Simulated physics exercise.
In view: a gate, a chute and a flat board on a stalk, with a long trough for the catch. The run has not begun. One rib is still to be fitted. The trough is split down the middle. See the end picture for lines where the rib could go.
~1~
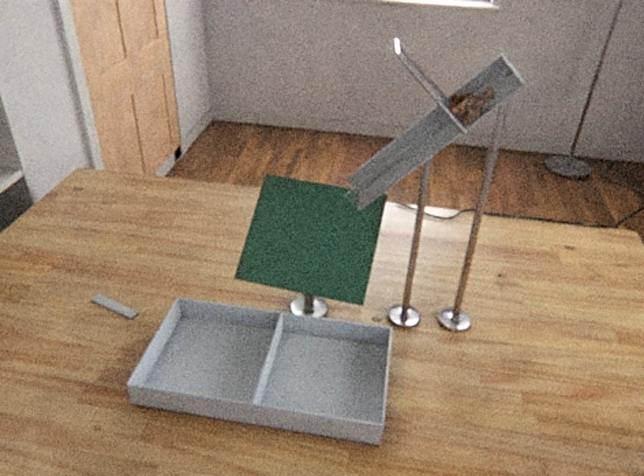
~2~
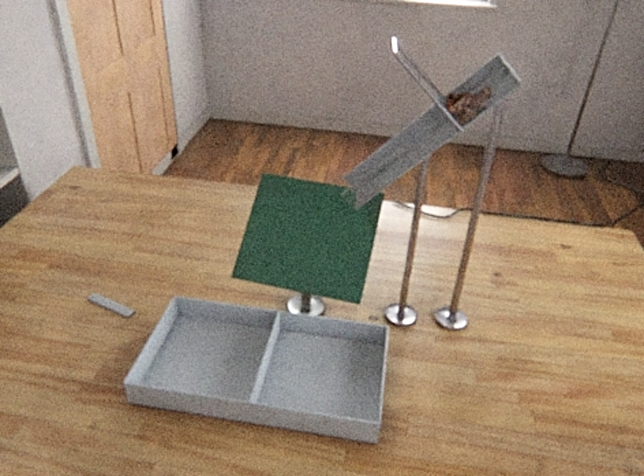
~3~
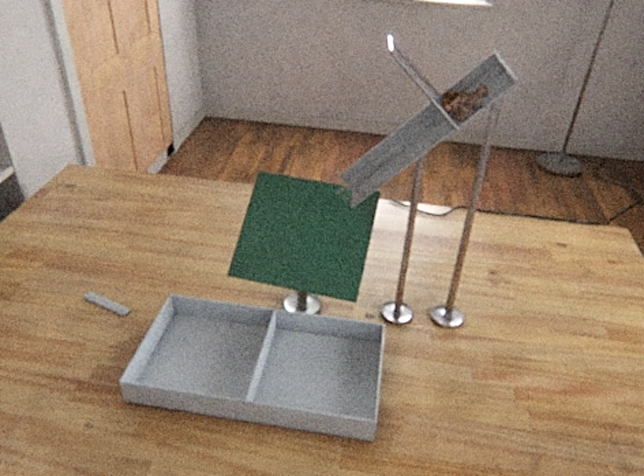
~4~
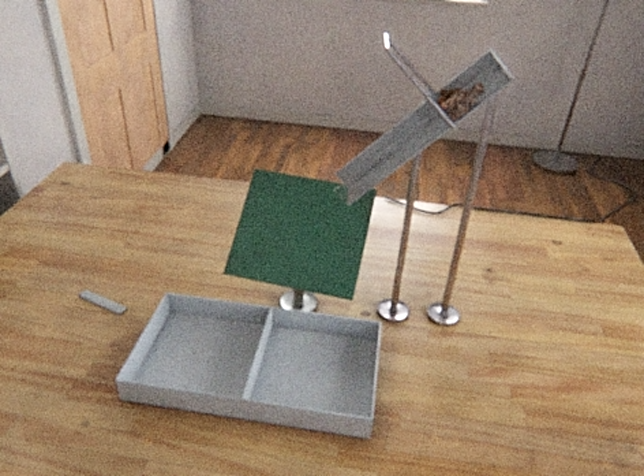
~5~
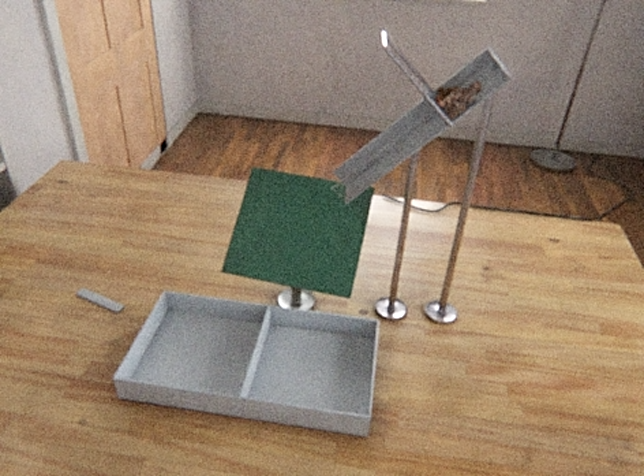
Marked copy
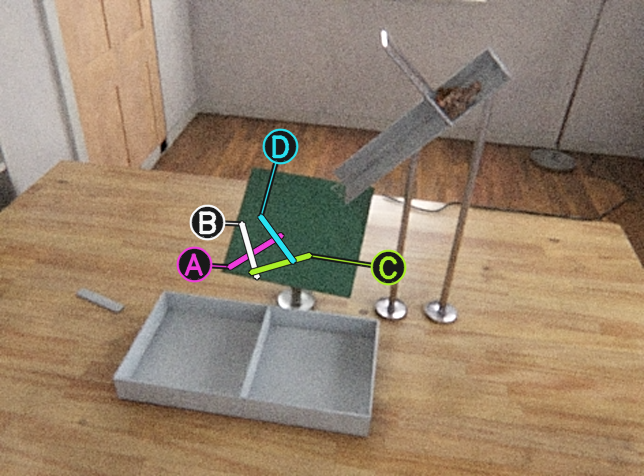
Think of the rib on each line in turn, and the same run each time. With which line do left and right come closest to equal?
The answer is line B.
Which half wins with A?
Left.
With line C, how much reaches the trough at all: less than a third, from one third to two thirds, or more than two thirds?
It is more than two thirds.
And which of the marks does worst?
It is C.
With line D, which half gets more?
Right.
On the marked copy, line A from (280, 235) to (230, 266); line B from (242, 223) to (256, 276); line C from (309, 255) to (251, 272); line D from (260, 217) to (293, 261).
With A, of what is caught, the larger part in the left half, roughly a quarter in the right.
With B, of what is caught, roughly half in the left half, roughly half in the right.
With C, of what is caught, almost all in the left half, just a few in the right.
With D, of what is caught, roughly a quarter in the left half, the larger part in the right.
